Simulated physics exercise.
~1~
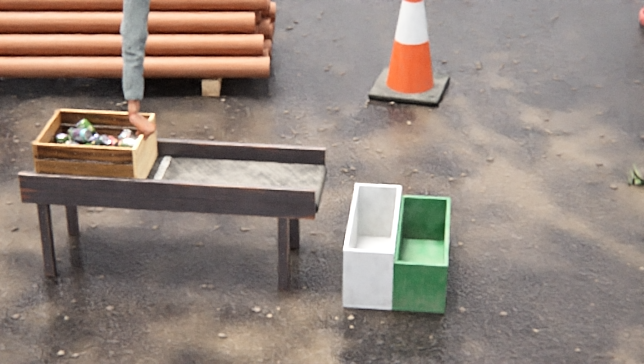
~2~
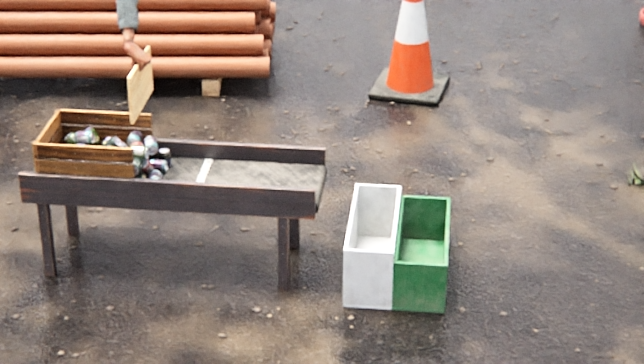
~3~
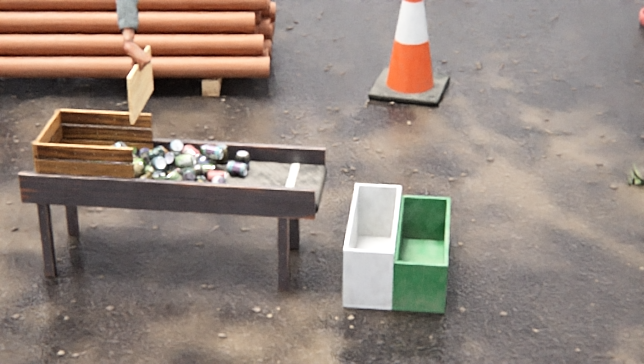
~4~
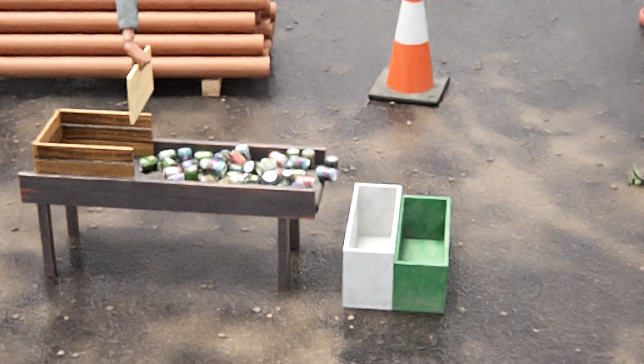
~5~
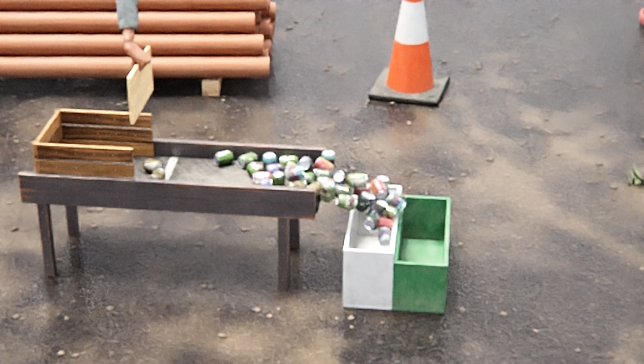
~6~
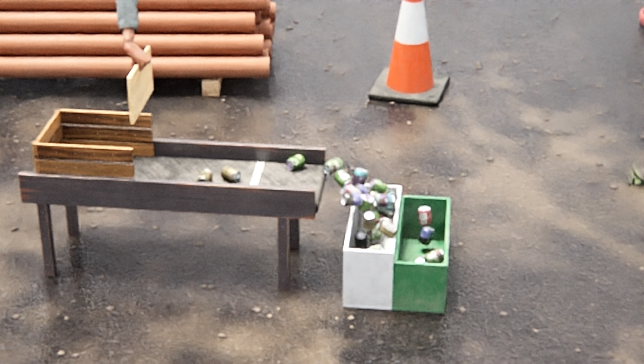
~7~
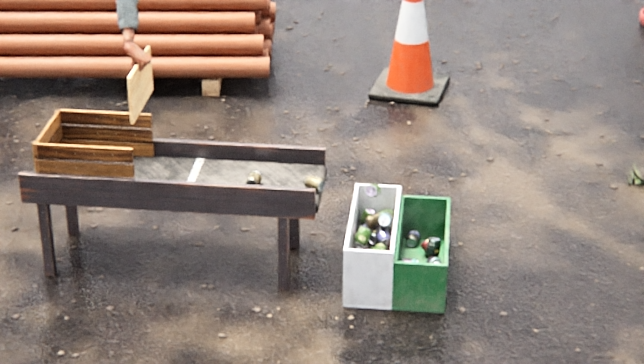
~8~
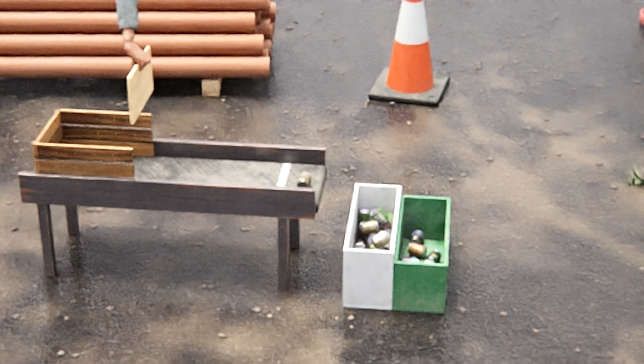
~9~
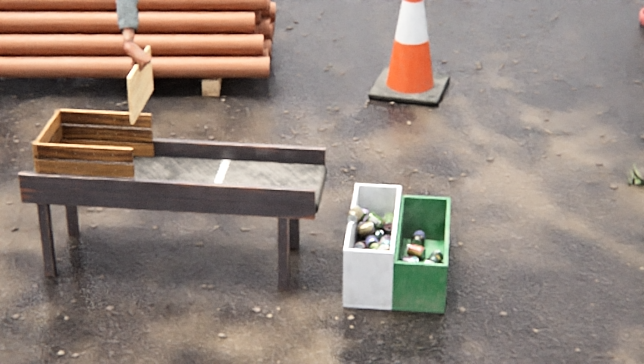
Small cans ride a belt rightward from a wooden pen and drop into two tubs, mostly the white one.
